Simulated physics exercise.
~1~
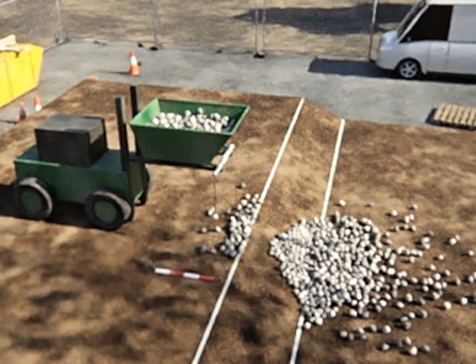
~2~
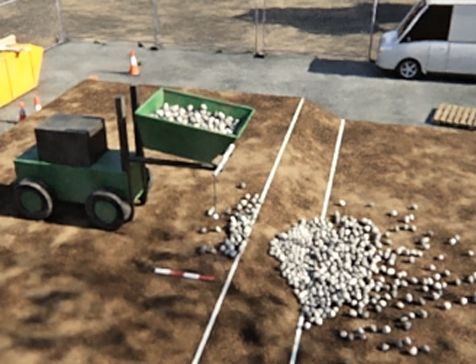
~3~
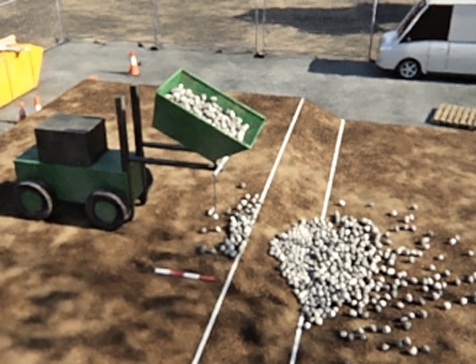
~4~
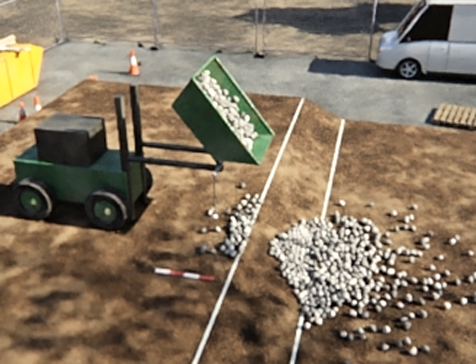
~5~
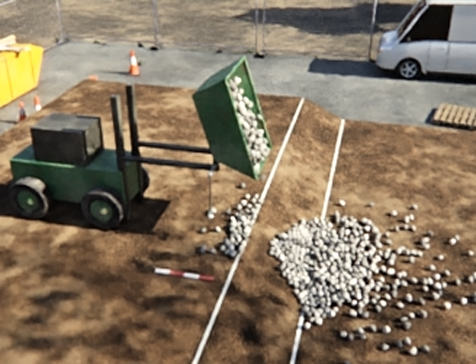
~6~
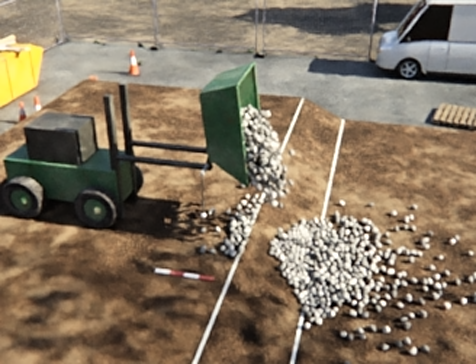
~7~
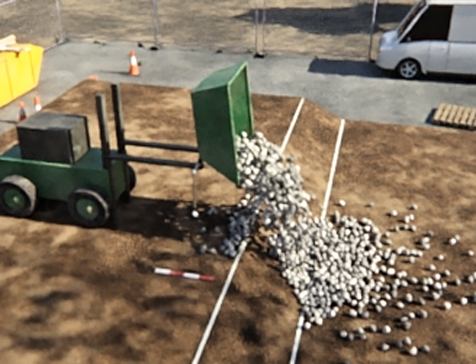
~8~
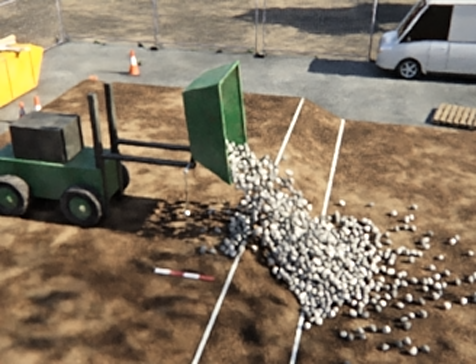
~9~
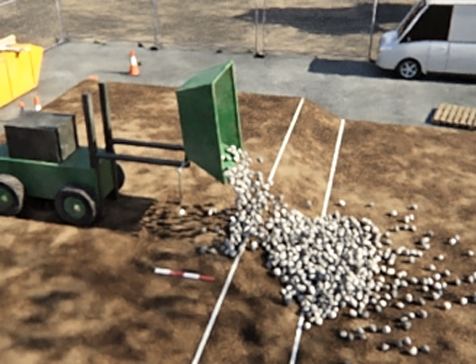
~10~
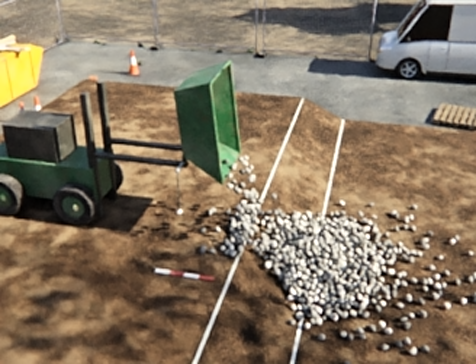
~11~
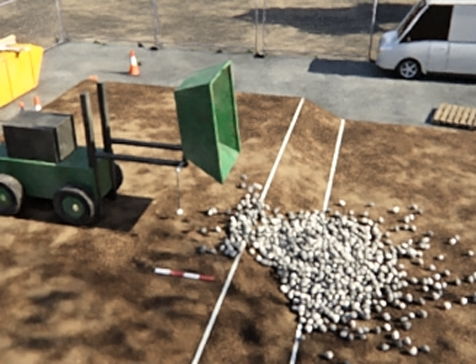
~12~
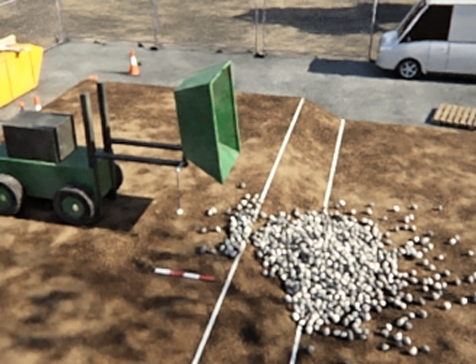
A green fork truck stands at the left of a brown dirt site seen from above, holding a green skip of pale round stones, with a fence, an orange cone and a white van behind. Two white lines cross the sloping ground, and an earlier heap of stones lies at the right beside a red and white rod. The skip tips steeply to the right until stones pour from its lip. The truck backs left as they tumble down the bank and join the heap. The skip ends empty, still tilted, above a broader pile.
